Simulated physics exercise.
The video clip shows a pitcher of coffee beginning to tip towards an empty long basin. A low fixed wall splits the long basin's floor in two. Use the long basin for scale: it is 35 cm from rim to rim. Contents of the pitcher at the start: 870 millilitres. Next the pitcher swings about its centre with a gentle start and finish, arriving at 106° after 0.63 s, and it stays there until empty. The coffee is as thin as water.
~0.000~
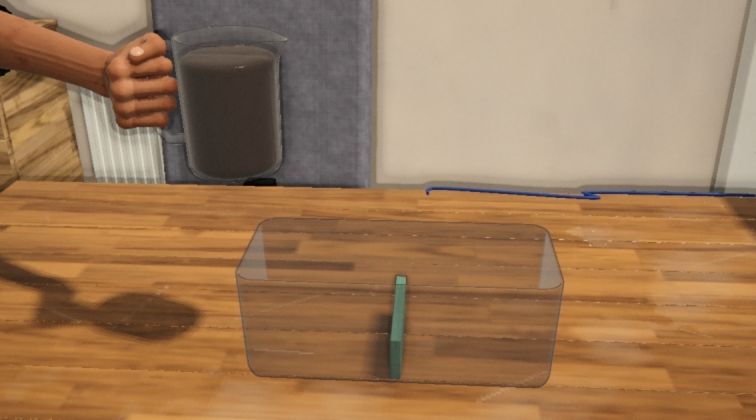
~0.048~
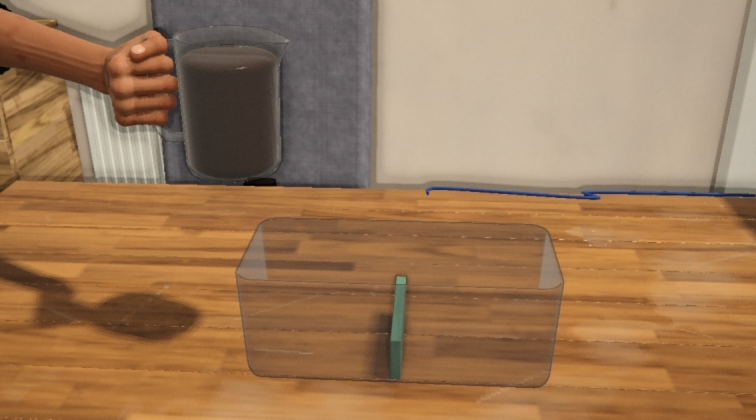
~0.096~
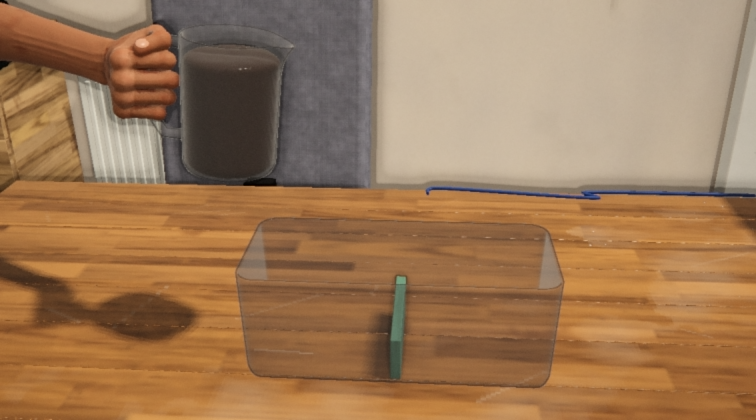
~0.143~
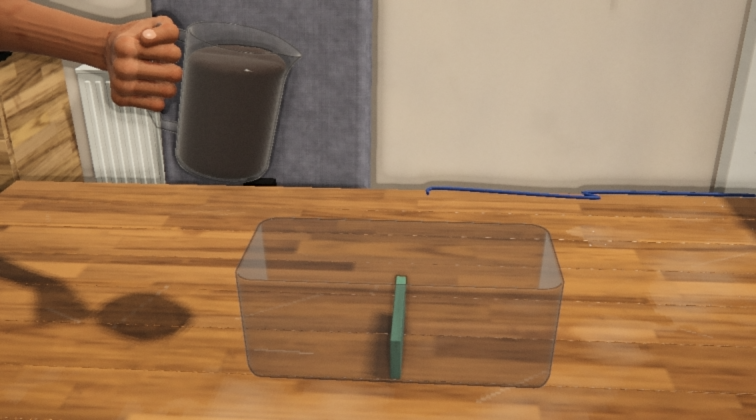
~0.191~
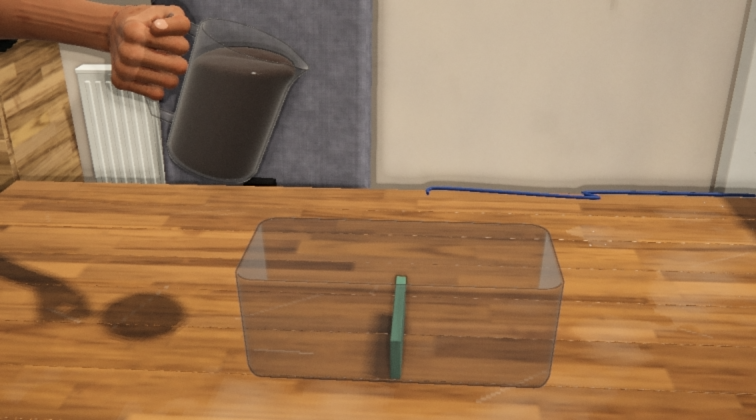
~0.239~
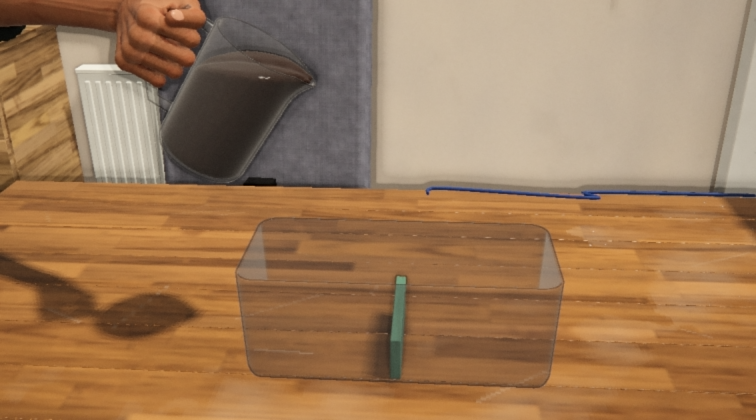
A clear pitcher of dark coffee, gripped by a hand at the upper left, hangs nearly upright above a wooden table. The hand gradually tilts it to the right until it leans noticeably, the coffee shifting toward its spout, while the empty clear basin with a green divider stays still.
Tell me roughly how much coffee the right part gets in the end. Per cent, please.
It gets about 16 per cent.
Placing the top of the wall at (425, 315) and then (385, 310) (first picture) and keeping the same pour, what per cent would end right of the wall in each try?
The first gives near 5 per cent and the second near 55 per cent.
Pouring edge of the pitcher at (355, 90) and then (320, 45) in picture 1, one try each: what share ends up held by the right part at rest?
I'd say 95 percent on the first go, 70 percent on the next.
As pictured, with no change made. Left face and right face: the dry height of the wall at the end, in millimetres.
Near 24 mm for the left and near 48 mm for the right.
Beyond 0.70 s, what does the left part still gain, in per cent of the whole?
About 32 percent.
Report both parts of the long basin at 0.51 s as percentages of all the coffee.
Left: Around 7. Right: Around 3.
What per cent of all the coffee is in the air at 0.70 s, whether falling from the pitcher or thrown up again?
Close to 22 per cent.
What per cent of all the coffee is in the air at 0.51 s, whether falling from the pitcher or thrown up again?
Near 26 per cent at that moment.
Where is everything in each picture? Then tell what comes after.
In the first frame, it leans 0°; its right rim is at (288, 38); the coffee meets the walls at (182, 55) and (277, 56); the long basin's rim runs from (249, 248) to (555, 257); the wall's top is at (399, 307).
In the second frame, it leans 2°; its right rim is at (290, 40); the coffee meets the walls at (183, 54) and (278, 57).
In the third frame, it leans 6°; its right rim is at (295, 45); the coffee meets the walls at (187, 51) and (281, 59).
In the fourth frame, it leans 13°; its right rim is at (302, 54); the coffee meets the walls at (190, 62) and (287, 62).
In the fifth frame, it leans 22°; its right rim is at (310, 67); the coffee meets the walls at (190, 77) and (296, 65).
In the sixth frame, it leans 33°; its right rim is at (316, 84); the coffee meets the walls at (183, 90) and (309, 72).
By 0.51 s the tilt is 96° and 65 per cent is still to pour, 7 is left of the wall and 3 right of it.
By 0.70 s the tilt is 106° and 22 per cent is still to pour, 47 is left of the wall and 9 right of it.
By 0.91 s the tilt is 106° and 4 per cent is still to pour, 68 is left of the wall and 15 right of it.
By 1.13 s the tilt is 106° and 0 per cent is still to pour, 78 is left of the wall and 15 right of it.
At rest 78 per cent lies left of the wall, 16 right of it and 6 outside.
